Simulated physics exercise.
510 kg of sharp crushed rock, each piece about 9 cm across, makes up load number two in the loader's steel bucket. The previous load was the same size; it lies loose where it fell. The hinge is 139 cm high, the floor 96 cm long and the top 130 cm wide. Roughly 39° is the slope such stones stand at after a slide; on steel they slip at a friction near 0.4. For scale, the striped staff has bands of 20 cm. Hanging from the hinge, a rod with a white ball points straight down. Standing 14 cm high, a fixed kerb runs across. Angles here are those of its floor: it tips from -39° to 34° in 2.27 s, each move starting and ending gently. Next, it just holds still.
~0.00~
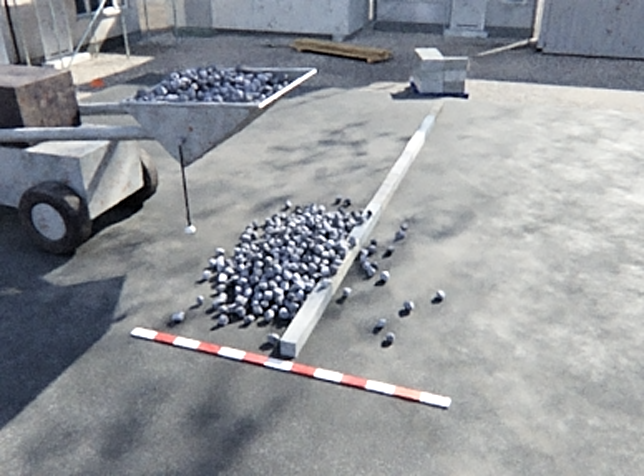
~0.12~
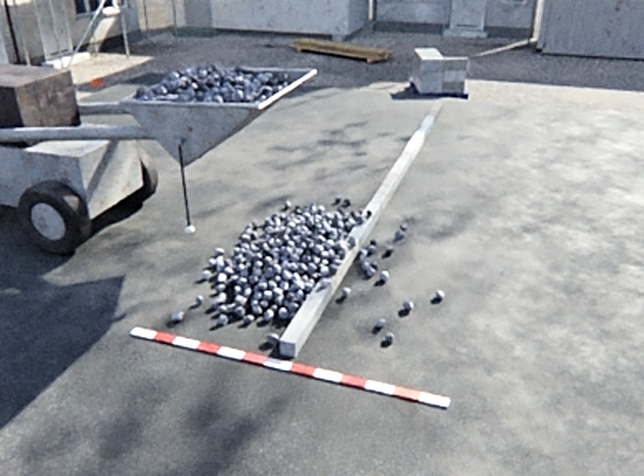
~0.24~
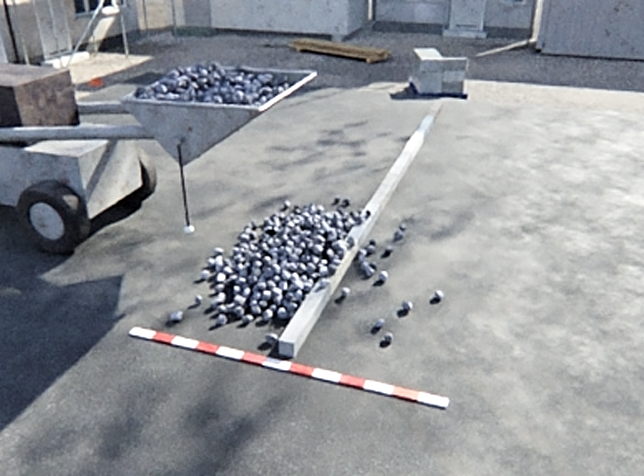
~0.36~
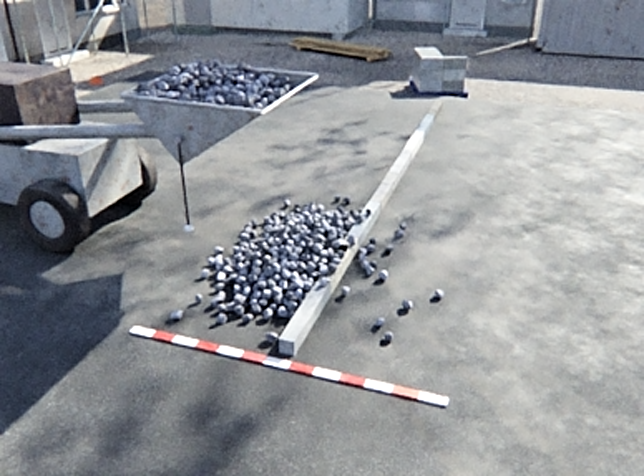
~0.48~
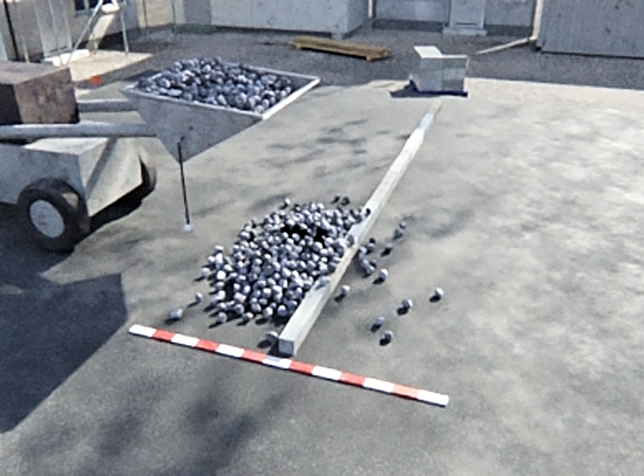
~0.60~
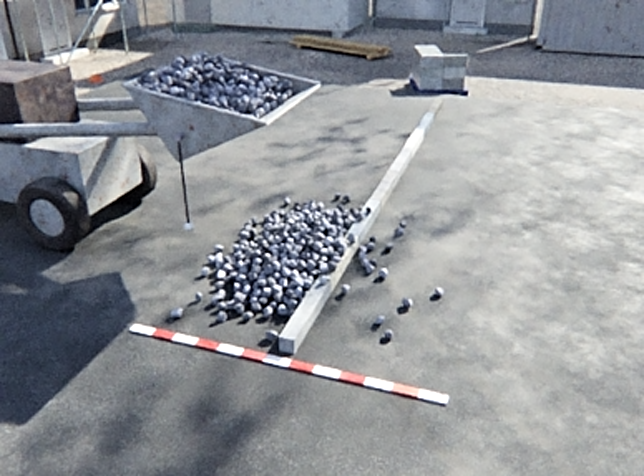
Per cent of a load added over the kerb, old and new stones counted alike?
Some 31 %.
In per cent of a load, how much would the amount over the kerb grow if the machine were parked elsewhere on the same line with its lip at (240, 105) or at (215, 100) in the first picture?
Case one about 10 %, case two about 0 %.
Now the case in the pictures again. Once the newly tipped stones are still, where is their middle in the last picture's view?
Around (325, 243).
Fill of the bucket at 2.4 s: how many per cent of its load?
Around 45 per cent of the load is still inside.
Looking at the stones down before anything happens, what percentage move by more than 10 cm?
Roughly 5 % of them.
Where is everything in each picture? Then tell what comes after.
The first frame shows lip at (260, 106), floor tilted -39°, highest stones at (224, 73). The earlier load is highest near (290, 231), 32 cm above ground level, 97 % on this side of the kerb, 3 % over the kerb.
In the second frame, the bucket is at -38°, its lip at (260, 107); the top of the load is at (218, 73); the stones move at 0.0 m/s on average.
In the third frame, the bucket is at -37°, its lip at (260, 110); the top of the load is at (198, 72); the stones move at 0.1 m/s on average.
In the fourth frame, the bucket is at -34°, its lip at (262, 113); the top of the load is at (199, 69); the stones move at 0.1 m/s on average.
In the fifth frame, the bucket is at -31°, its lip at (264, 118); the top of the load is at (195, 65); the stones move at 0.1 m/s on average.
The sixth frame shows lip at (266, 124), floor tilted -26°, highest stones at (195, 60); the stones move at 0.2 m/s on average.
After 1.7 s the floor is at 23°; in per cent of one load, 100 in the bucket, 98 on this side of the kerb, 3 over the kerb; the foremost stones are at (399, 274).
After 2.4 s the floor is at 34°; in per cent of one load, 45 in the bucket, 150 on this side of the kerb, 4 over the kerb; the foremost stones are at (399, 274).
After 2.7 s the floor is at 34°; in per cent of one load, 14 in the bucket, 170 on this side of the kerb, 16 over the kerb; the foremost stones are at (412, 283).
After 5.5 s the floor is at 34°; in per cent of one load, 0 in the bucket, 166 on this side of the kerb, 34 over the kerb; the foremost stones are at (455, 290). Net gain over the kerb, 31.
